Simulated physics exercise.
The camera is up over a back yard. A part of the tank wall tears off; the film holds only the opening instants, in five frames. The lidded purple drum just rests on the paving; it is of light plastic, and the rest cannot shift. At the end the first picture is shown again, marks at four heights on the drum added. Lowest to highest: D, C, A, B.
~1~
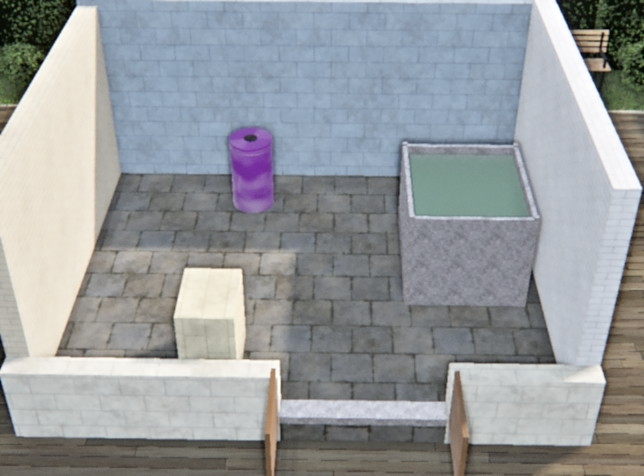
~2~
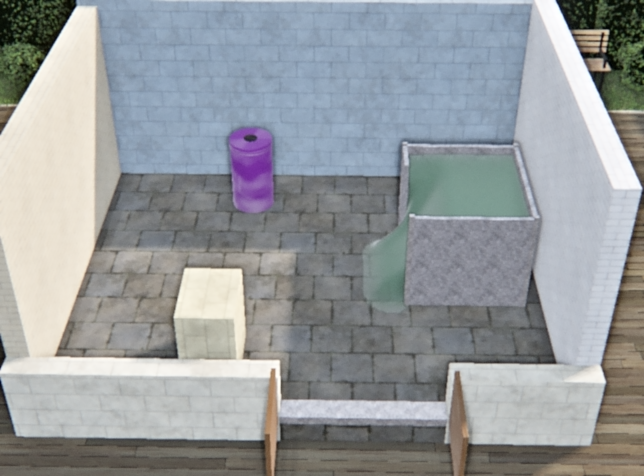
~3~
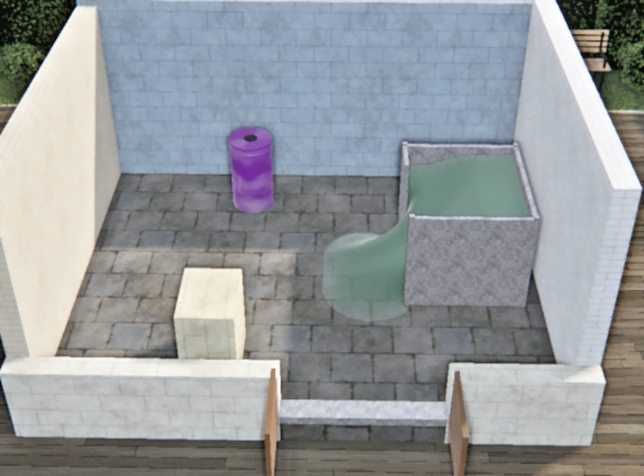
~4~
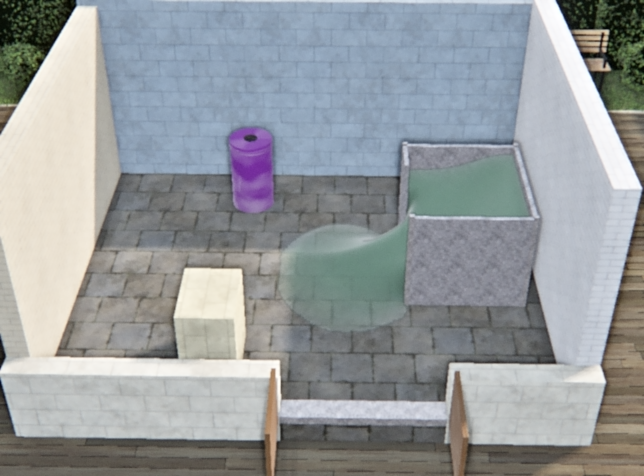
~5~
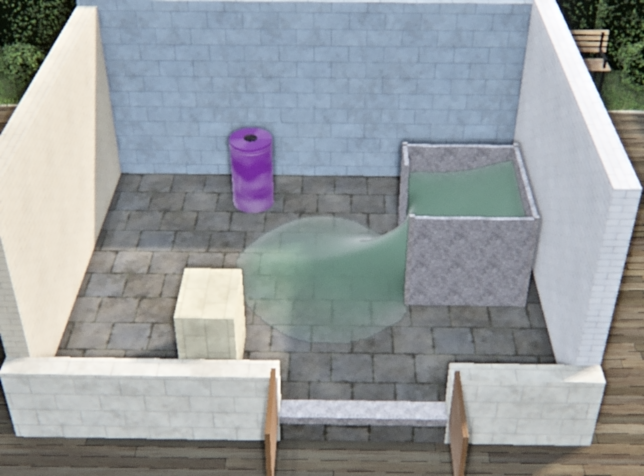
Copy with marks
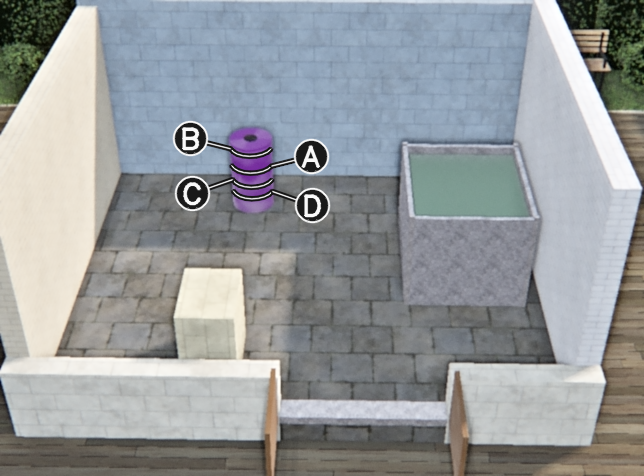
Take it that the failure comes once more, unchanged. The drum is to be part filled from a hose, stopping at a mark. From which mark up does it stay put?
I would pick line D.
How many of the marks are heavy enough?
All of the four.
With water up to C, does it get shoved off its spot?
No, that is safe.
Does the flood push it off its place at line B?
No, that is safe.
On the marked copy, A at (250, 173); B at (249, 156); C at (251, 187); D at (251, 198); from the bottom up D, C, A, B.
If A is chosen, it does not move.
If B is chosen, it does not move.
If C is chosen, it does not move.
If D is chosen, it does not move.
